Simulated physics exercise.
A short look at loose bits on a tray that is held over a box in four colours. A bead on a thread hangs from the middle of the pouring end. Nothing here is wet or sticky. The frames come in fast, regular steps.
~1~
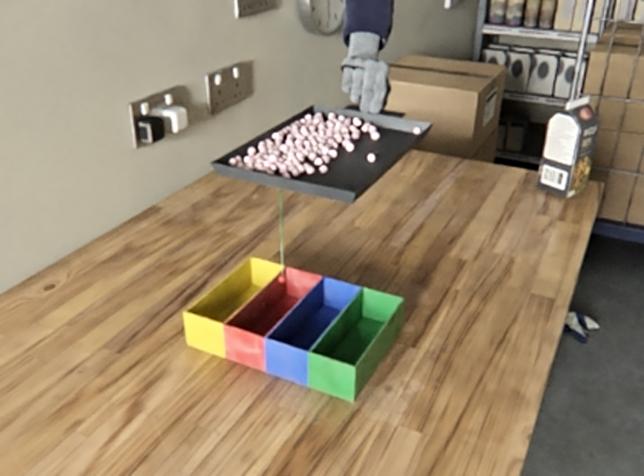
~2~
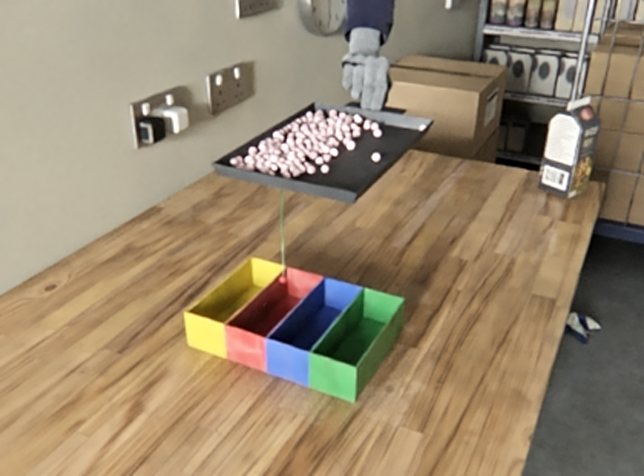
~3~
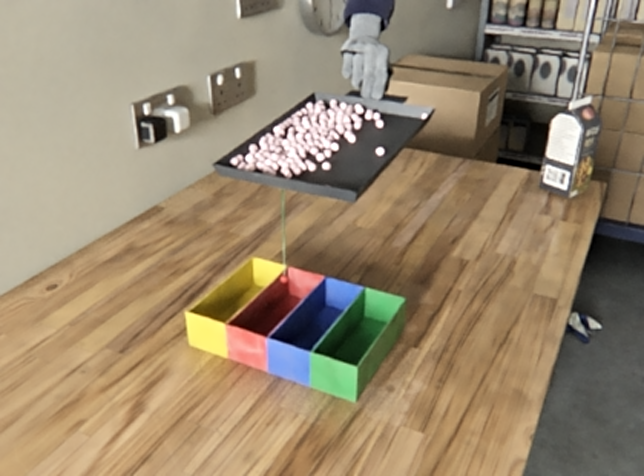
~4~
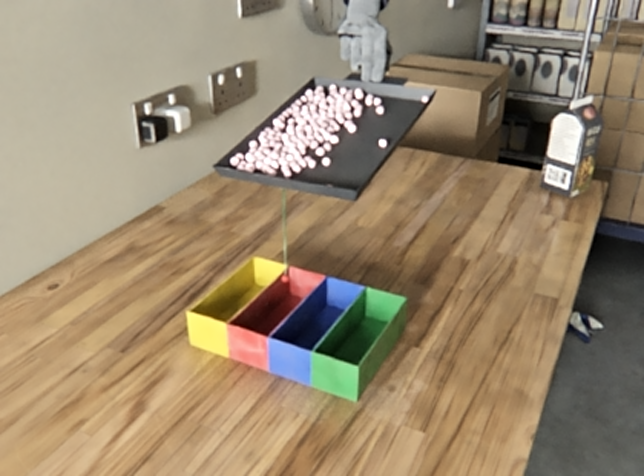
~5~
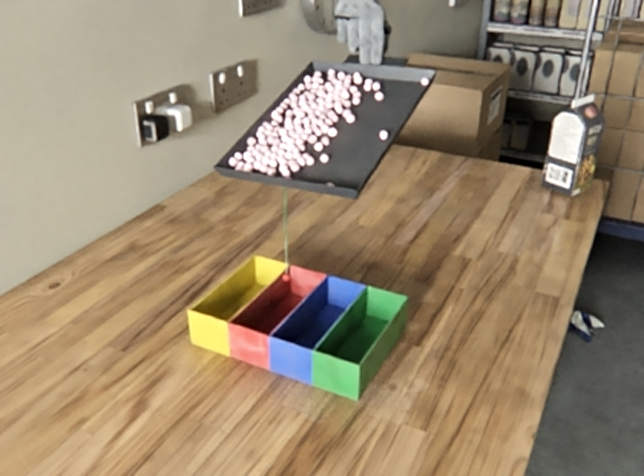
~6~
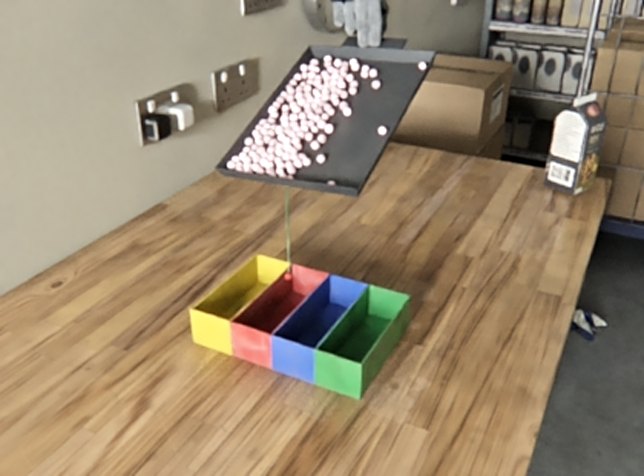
Dark tray of small pink-white beads tilting steadily above a yellow, red, blue and green box, a grey-gloved hand raising its far end.
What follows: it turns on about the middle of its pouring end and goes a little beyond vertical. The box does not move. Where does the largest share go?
The yellow cell gets the most.
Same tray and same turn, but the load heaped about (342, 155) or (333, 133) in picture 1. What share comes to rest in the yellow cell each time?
The first gives 30 %, the second 30 %.
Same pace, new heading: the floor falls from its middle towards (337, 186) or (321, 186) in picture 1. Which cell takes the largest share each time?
In turn: Green; green.
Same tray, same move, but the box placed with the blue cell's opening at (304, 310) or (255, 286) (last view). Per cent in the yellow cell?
First some 30, then 10 per cent.
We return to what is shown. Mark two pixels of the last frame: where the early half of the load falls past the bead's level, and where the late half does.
At about (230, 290), then at (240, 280).
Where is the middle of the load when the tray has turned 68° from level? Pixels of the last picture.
Around (249, 191).
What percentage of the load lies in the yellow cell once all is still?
It comes to 30 per cent or so.
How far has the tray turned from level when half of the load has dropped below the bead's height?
Near 80 degrees.
Just after the last frame, tray tipped steeply; roughly half on the tray; about a tenth in the yellow cell; just a few in the red cell; just a few in the blue cell; roughly a third falling or outside the box.
A moment on, tray tipped past a quarter turn; roughly a third in the yellow cell; roughly a quarter in the red cell; about a tenth in the blue cell; just a few in the green cell; roughly a third falling or outside the box.
Further on, tray tipped past a quarter turn; roughly a third in the yellow cell; roughly a quarter in the red cell; about a tenth in the blue cell; just a few in the green cell; roughly a third falling or outside the box.
When it is over, tray tipped past a quarter turn; roughly a third in the yellow cell; roughly a quarter in the red cell; about a tenth in the blue cell; just a few in the green cell; roughly a third outside the box.
